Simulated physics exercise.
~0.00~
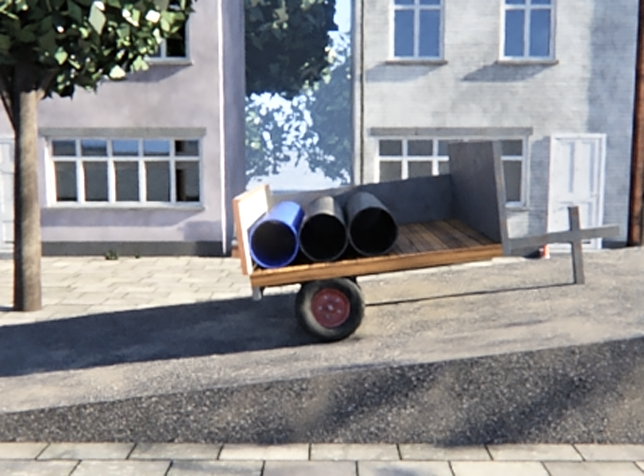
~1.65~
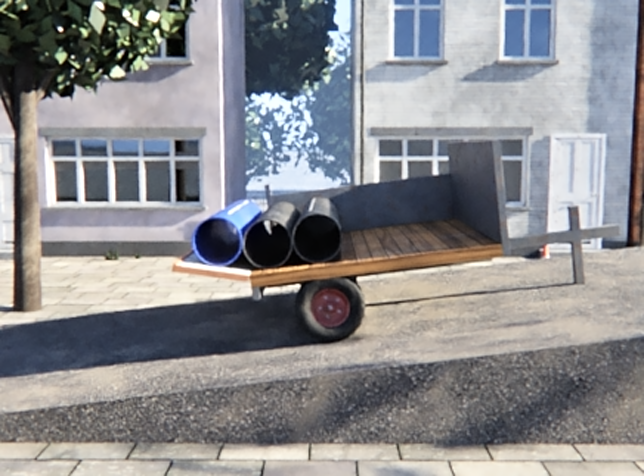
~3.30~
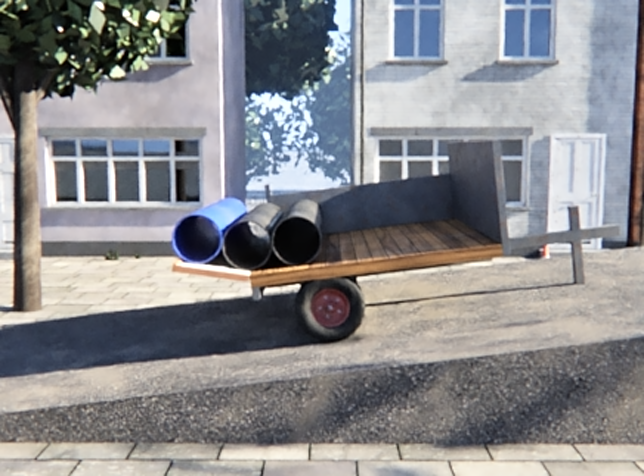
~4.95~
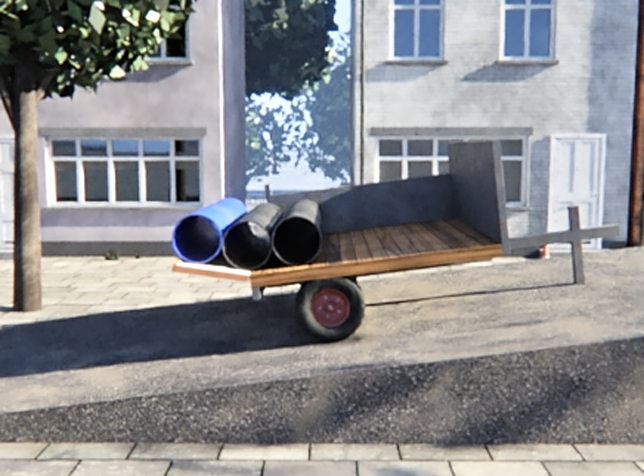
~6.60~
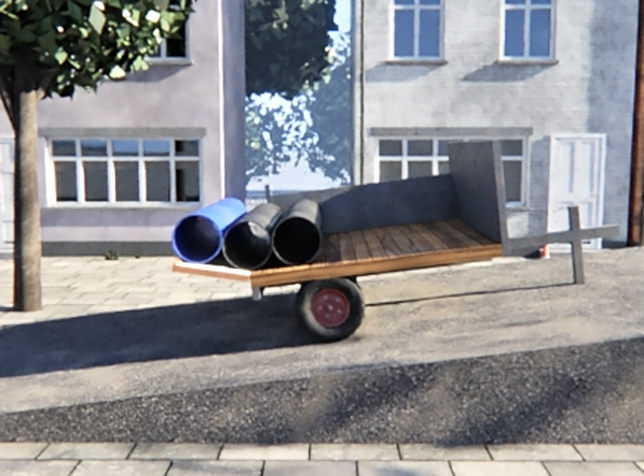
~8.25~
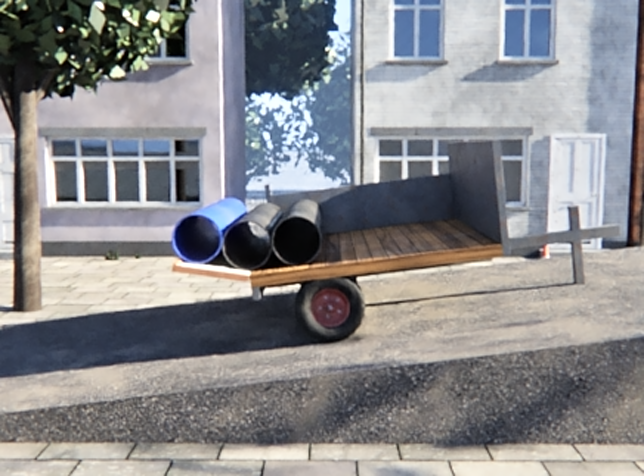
The video shows a sloping trailer on a street carrying one blue and two black pipes; its tailgate swings down, and the pipes roll left until the blue one comes to rest on the lowered gate, with all three still aboard.
